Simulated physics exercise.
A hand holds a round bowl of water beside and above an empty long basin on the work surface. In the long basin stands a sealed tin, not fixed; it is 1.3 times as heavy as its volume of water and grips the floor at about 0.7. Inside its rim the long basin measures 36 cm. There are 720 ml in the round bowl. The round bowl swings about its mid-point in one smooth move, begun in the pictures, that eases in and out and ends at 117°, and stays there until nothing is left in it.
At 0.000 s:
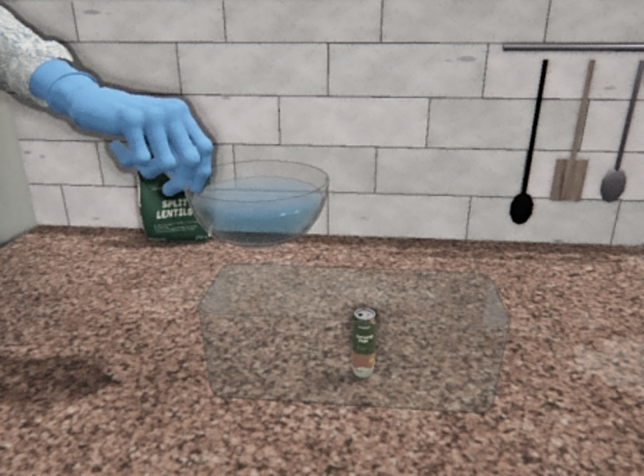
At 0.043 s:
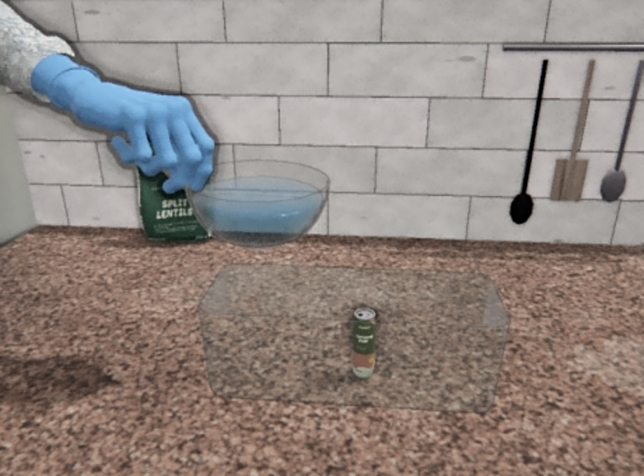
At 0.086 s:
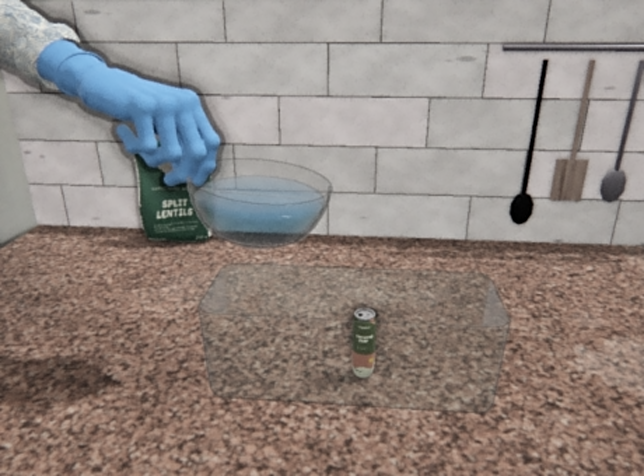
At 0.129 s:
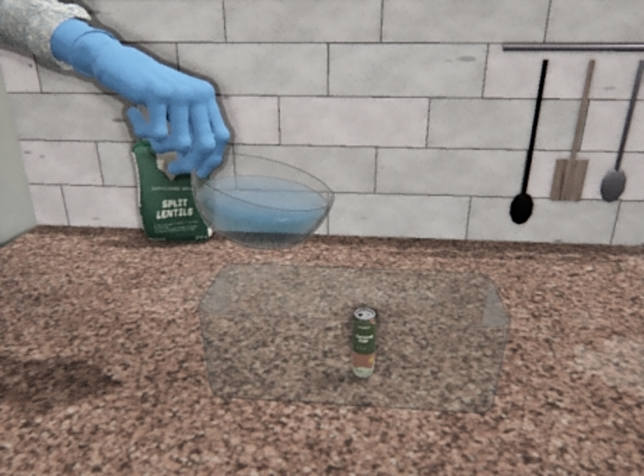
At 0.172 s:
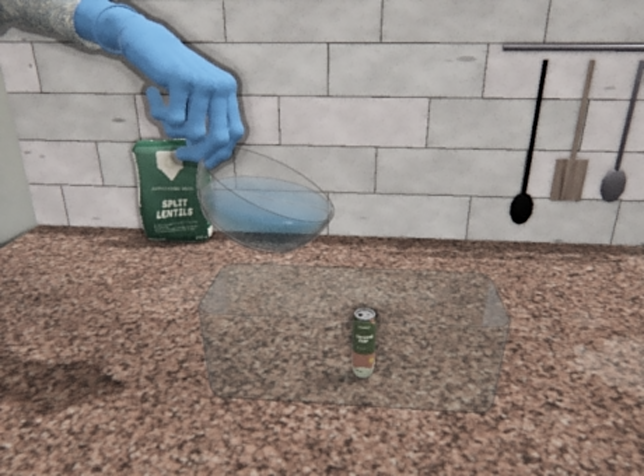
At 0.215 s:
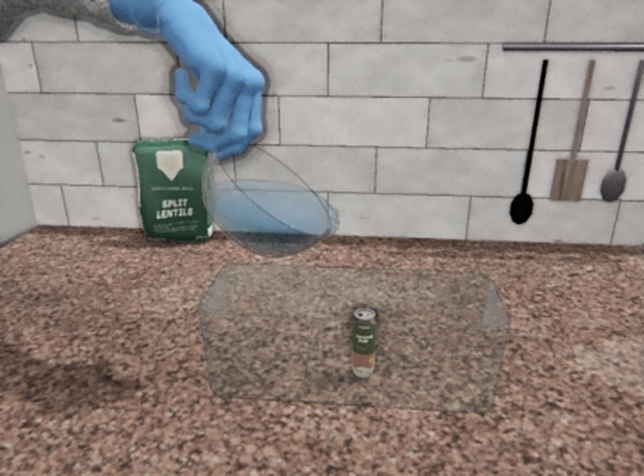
A blue-gloved hand holds a clear round bowl of bluish water at the left, above a brown speckled worktop seen from the front and slightly above. Below sits a clear long basin with a small green tin, while a green split lentils bag and hanging utensils flank the white brick wall. The hand rises rightward, tilting the bowl right, slowly then faster, while the camera stays still.
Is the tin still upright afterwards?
The tin goes over.
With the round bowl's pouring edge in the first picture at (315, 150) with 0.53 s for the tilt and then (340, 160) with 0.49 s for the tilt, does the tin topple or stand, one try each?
First it falls; then it falls.
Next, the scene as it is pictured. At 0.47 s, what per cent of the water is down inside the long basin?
Near 84 in a hundred.
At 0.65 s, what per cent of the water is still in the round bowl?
Near 0 in a hundred.
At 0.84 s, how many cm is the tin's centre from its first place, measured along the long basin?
Some 8 cm.
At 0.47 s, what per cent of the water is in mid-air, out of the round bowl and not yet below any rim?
Some 12 per cent.
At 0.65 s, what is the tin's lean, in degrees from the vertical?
About 25°.
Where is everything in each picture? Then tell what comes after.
In the first frame, it leans 0°; its right rim is at (328, 182); the water meets the walls at (196, 191) and (324, 195); the long basin's rim runs from (211, 287) to (500, 300); the tin's top is at (365, 317).
In the second frame, it leans 2°; its right rim is at (329, 185); the water meets the walls at (196, 190) and (324, 196).
In the third frame, it leans 7°; its right rim is at (331, 191); the water meets the walls at (198, 187) and (326, 199).
In the fourth frame, it leans 15°; its right rim is at (333, 201); the water meets the walls at (202, 185) and (328, 202).
In the fifth frame, it leans 26°; its right rim is at (333, 215); the water meets the walls at (206, 184) and (333, 207).
In the sixth frame, it leans 39°; its right rim is at (330, 230); the water meets the walls at (211, 187) and (321, 213); 6 per cent is over the edge.
After 0.47 s the tilt is 110° and 3 per cent is still to pour; the tin stands where it began.
After 0.65 s the tilt is 117° and 0 per cent is still to pour; the tin leans 24°.
After 0.84 s the tilt is 117° and 0 per cent is still to pour; the tin lies on its side.
After 1.05 s the tilt is 117° and 0 per cent is still to pour; the tin lies on its side.
In the end the tin lies on its side.
